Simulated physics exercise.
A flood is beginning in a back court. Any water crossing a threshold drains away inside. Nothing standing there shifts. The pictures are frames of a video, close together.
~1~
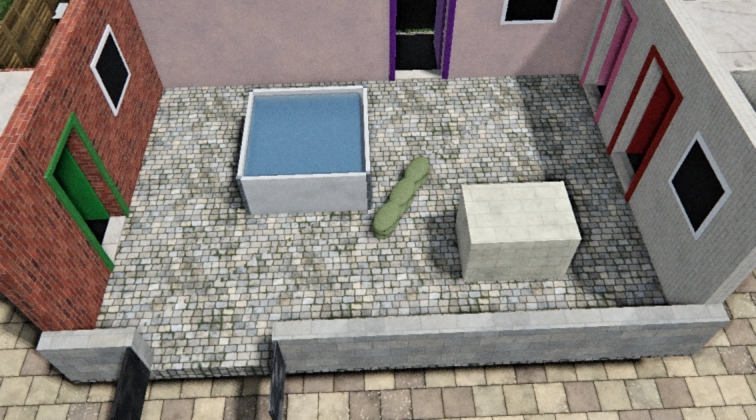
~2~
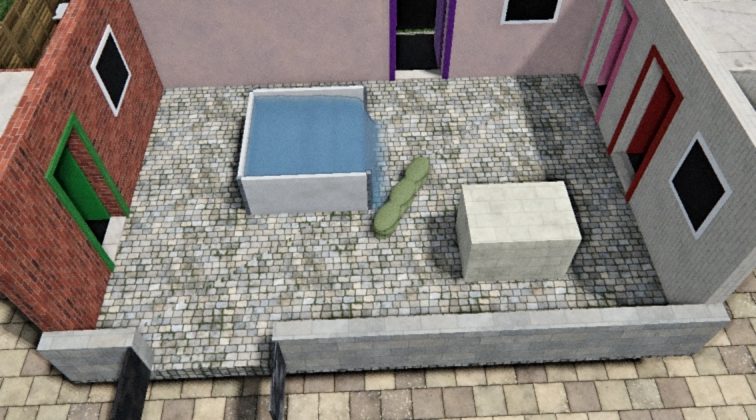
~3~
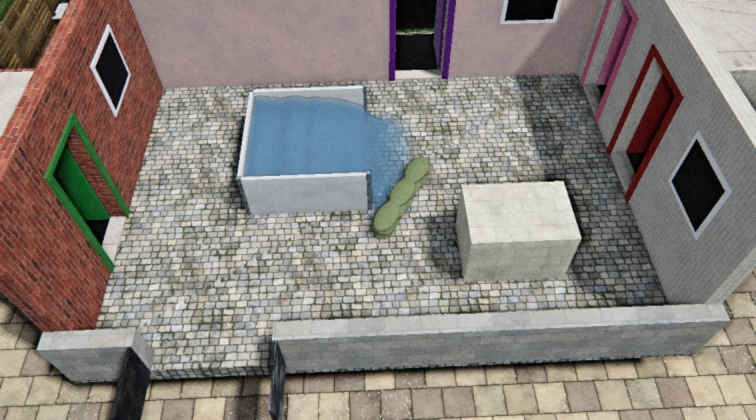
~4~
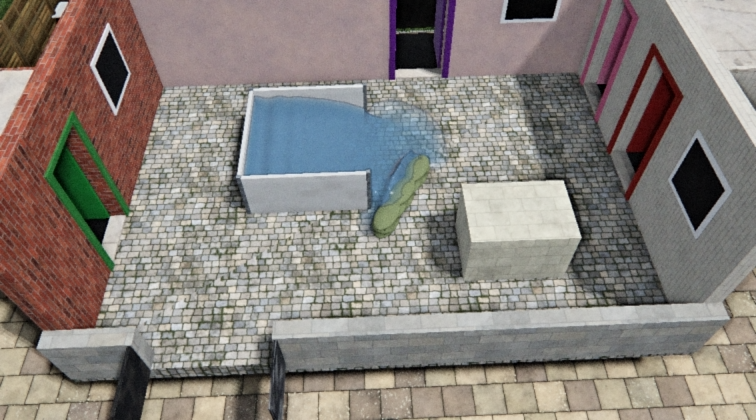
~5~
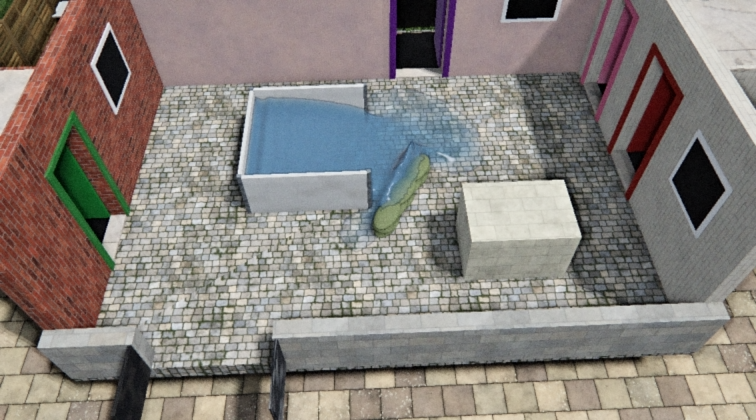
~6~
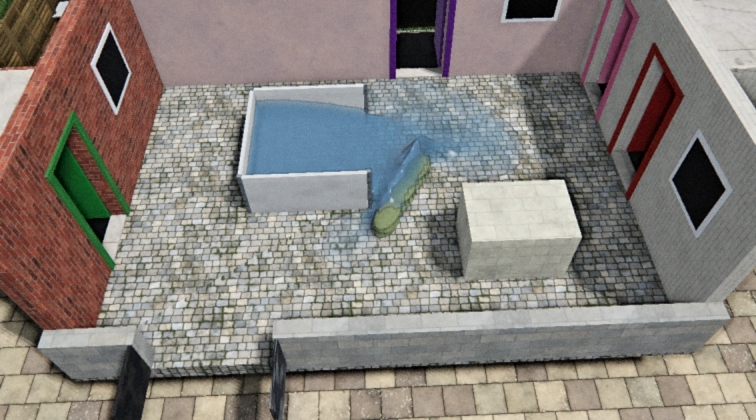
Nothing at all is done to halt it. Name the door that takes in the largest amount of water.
Pink.
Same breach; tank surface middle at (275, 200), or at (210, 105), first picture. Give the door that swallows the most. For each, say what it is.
Case one: The purple-painted one; case two: The pink one.
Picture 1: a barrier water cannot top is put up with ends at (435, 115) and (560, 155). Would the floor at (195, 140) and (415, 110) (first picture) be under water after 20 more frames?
Well, the first one ends up not wet, and the second one ends up submerged.
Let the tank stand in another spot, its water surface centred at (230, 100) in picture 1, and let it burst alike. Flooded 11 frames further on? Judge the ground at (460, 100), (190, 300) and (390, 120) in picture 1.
Point by point, the spots are hit, not hit and hit.
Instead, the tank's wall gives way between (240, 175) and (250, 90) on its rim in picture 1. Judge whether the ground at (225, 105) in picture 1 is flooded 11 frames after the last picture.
At that place: Under water.
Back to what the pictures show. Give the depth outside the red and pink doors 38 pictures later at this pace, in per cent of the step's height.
I reckon it's around 80 and then 170 per cent.
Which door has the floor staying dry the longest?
I'd name the door marked green.
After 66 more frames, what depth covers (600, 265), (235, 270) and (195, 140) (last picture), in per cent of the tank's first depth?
Estimated readings in sequence: 10, 4, 0 percent.
A moment on, water covers 40 % of the floor; purple door a trickle in, pink door a trickle in, green door not reached, red door a trickle in.
Next, water covers 50 % of the floor; purple door some in, pink door a lot in, green door not reached, red door some in.
Then, water covers 50 % of the floor; purple door a lot in, pink door a lot in, green door wet at the sill, nothing in, red door some in.
Later, water covers 60 % of the floor; purple door a lot in, pink door a lot in, green door wet at the sill, nothing in, red door a lot in.
In the end, water covers 80 % of the floor; purple door a lot in, pink door a lot in, green door wet at the sill, nothing in, red door a lot in; the pink door has let in the most.
